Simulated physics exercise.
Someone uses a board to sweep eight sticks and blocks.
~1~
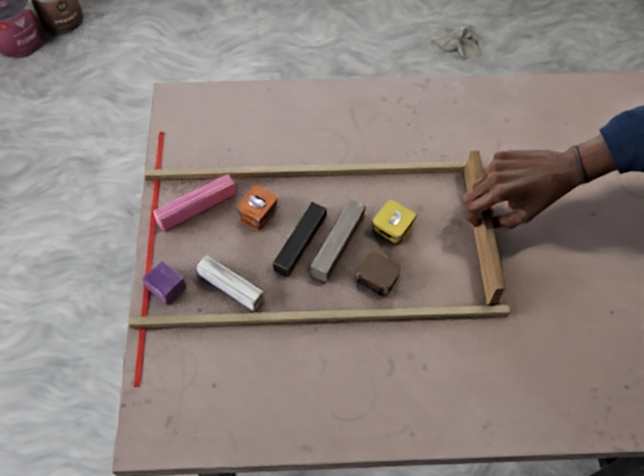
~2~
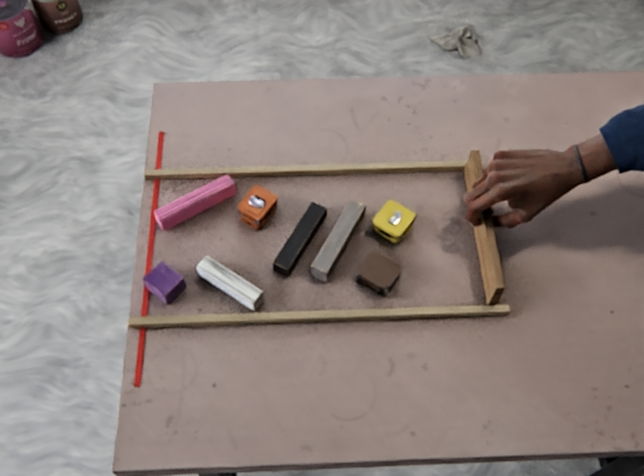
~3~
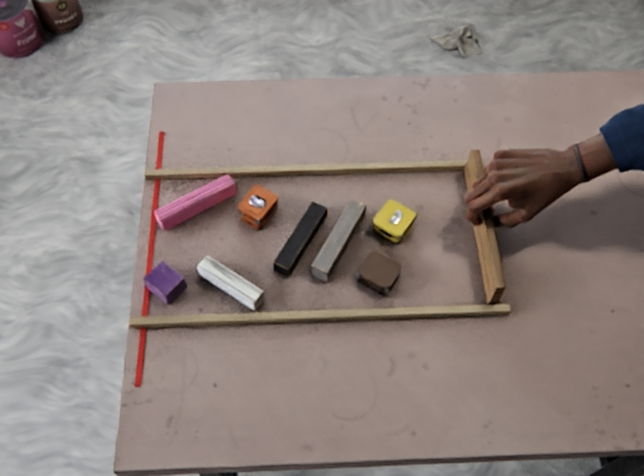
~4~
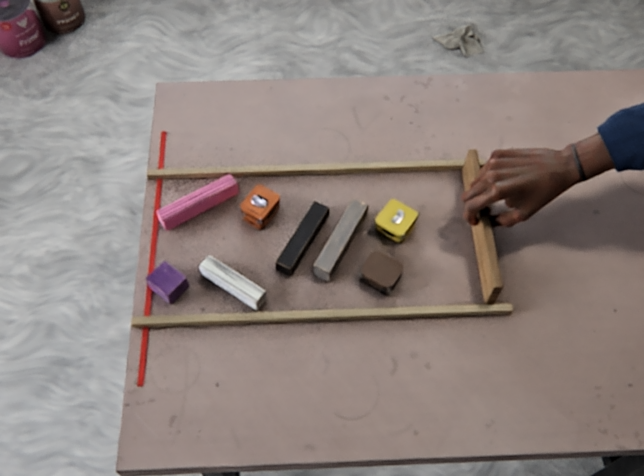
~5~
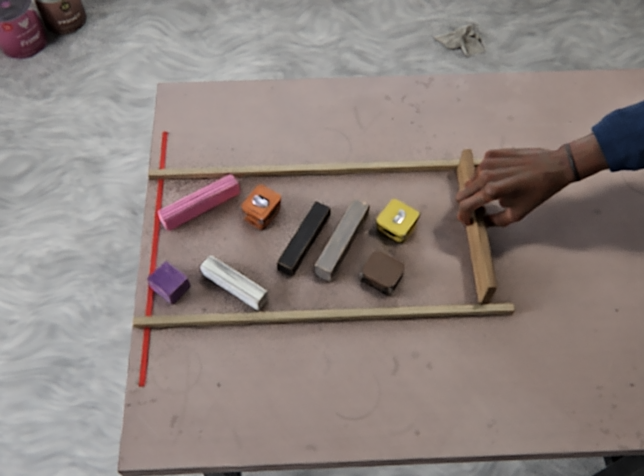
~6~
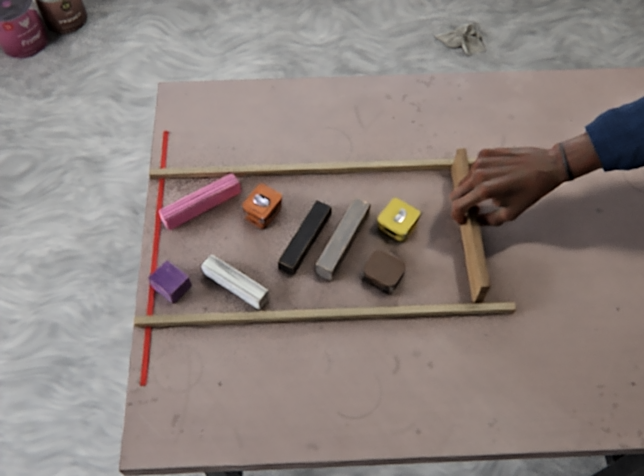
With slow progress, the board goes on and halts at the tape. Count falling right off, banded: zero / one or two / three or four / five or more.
Band: Five or more.
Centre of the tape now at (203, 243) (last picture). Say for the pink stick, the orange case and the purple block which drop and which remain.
Pink stick - stays in place, orange case - goes down, purple block - goes down.
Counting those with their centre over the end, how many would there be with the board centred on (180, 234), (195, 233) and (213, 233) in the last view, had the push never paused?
Going through the three positions, you'd get 6, 4 and 2.
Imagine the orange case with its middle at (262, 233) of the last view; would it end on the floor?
Result: It comes off.
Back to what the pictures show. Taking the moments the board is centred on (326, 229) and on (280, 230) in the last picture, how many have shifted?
In order, the tallies are 5 and 6.
Soon after, none off yet; purple block at rest near (170, 282); pink stick at rest near (201, 201); white stick at rest near (236, 282).
Then, none off yet; purple block moved a little near (157, 290); pink stick moved a little near (194, 195); white stick moved about its own width near (188, 286).
At rest, the number that fall off is five or more; fallen, yellow case, brown case, grey bar, black bar, orange case, white stick, pink stick and purple block.
